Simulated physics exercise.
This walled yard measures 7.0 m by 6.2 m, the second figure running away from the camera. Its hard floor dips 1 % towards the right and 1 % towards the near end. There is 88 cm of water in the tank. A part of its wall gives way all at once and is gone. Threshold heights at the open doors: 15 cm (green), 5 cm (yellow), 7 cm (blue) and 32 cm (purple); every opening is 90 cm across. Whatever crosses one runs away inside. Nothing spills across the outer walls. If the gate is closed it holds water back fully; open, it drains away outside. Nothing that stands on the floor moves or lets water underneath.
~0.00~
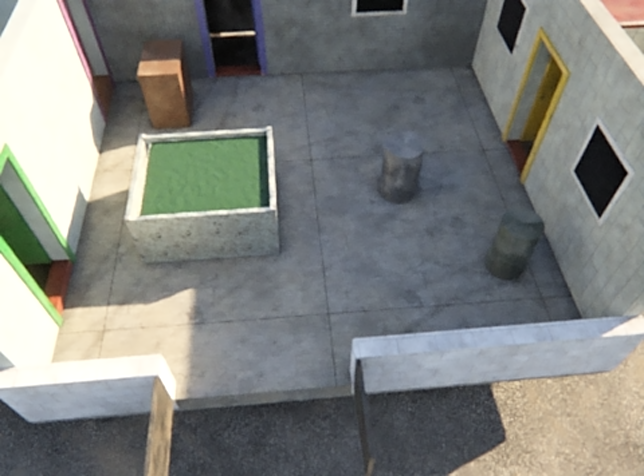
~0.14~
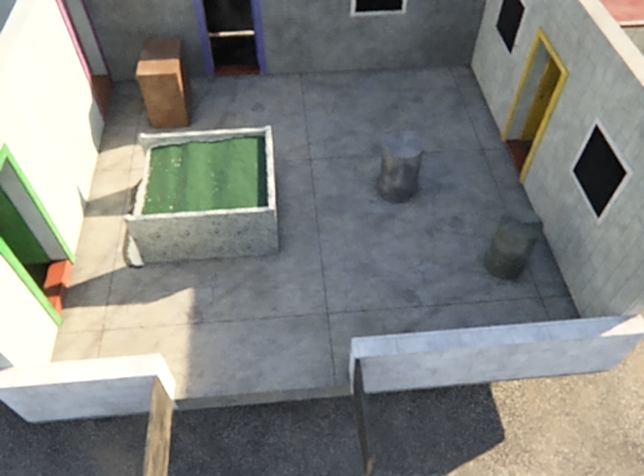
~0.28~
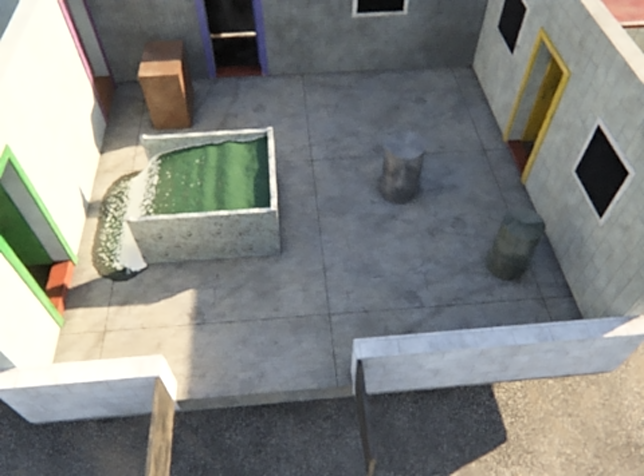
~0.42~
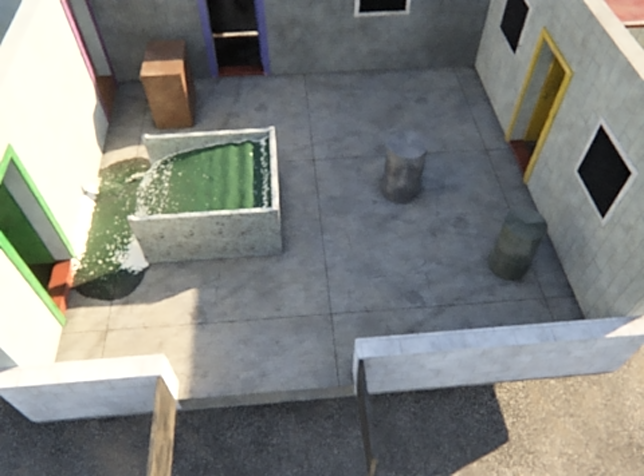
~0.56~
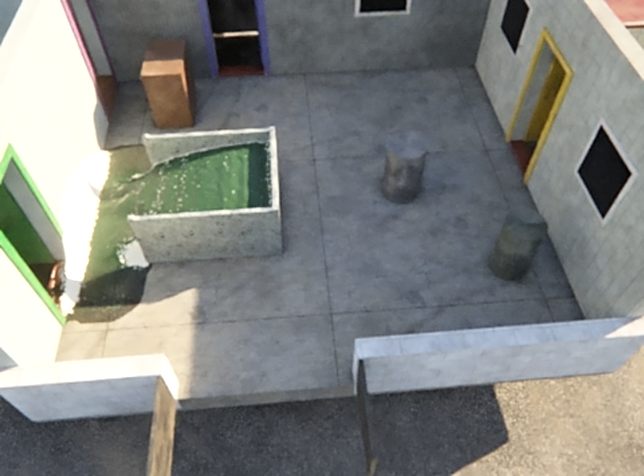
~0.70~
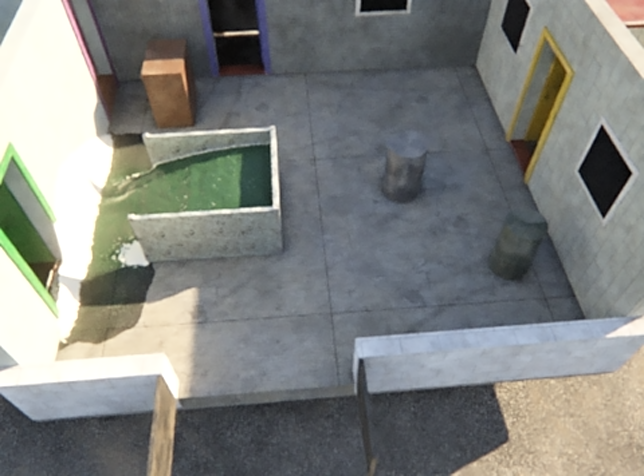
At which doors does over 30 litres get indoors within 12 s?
Within that time: At the green door it passes the limit; at the yellow door it passes the limit; at the blue door it keeps below the limit; at the purple door it stays under the limit.
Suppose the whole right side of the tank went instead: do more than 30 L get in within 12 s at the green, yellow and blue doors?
Then: Green under, yellow past it, blue not over.
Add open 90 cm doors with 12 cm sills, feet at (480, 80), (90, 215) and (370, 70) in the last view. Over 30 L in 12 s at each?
In turn: Not over, over, below.
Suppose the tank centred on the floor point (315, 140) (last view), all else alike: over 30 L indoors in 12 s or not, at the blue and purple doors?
Against that limit: Blue above, purple under.
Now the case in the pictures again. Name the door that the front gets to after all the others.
Last comes the yellow one.
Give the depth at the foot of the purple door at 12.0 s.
Roughly 1.5 cm deep.
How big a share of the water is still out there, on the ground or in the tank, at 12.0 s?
Some 80 per cent remains.
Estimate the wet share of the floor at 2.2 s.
About 30 per cent.
After 1.4 s water covers 15 % of the floor and is deepest (55 cm) near (98, 229); green door 32 cm at the sill, 45 L in, yellow door not reached, blue door not reached, purple door 8 cm at the sill, 0 L in.
After 2.2 s water covers 30 % of the floor and is deepest (44 cm) near (118, 90); green door 24 cm at the sill, 99 L in, yellow door not reached, blue door 4 cm at the sill, 0 L in, purple door 21 cm at the sill, 0 L in.
After 3.5 s water covers 65 % of the floor and is deepest (28 cm) near (109, 128); green door 13 cm at the sill, 117 L in, yellow door not reached, blue door 7 cm at the sill, 0 L in, purple door 27 cm at the sill, 6 L in.
After 7.0 s water covers 90 % of the floor and is deepest (16 cm) near (555, 248); green door 8 cm at the sill, 118 L in, yellow door 11 cm at the sill, 23 L in, blue door 2 cm at the sill, 1 L in, purple door 5 cm at the sill, 7 L in.
After 12.0 s water covers 90 % of the floor and is deepest (12 cm) near (597, 347); green door 4 cm at the sill, 118 L in, yellow door 8 cm at the sill, 93 L in, blue door 1 cm at the sill, 1 L in, purple door 1 cm at the sill, 7 L in.
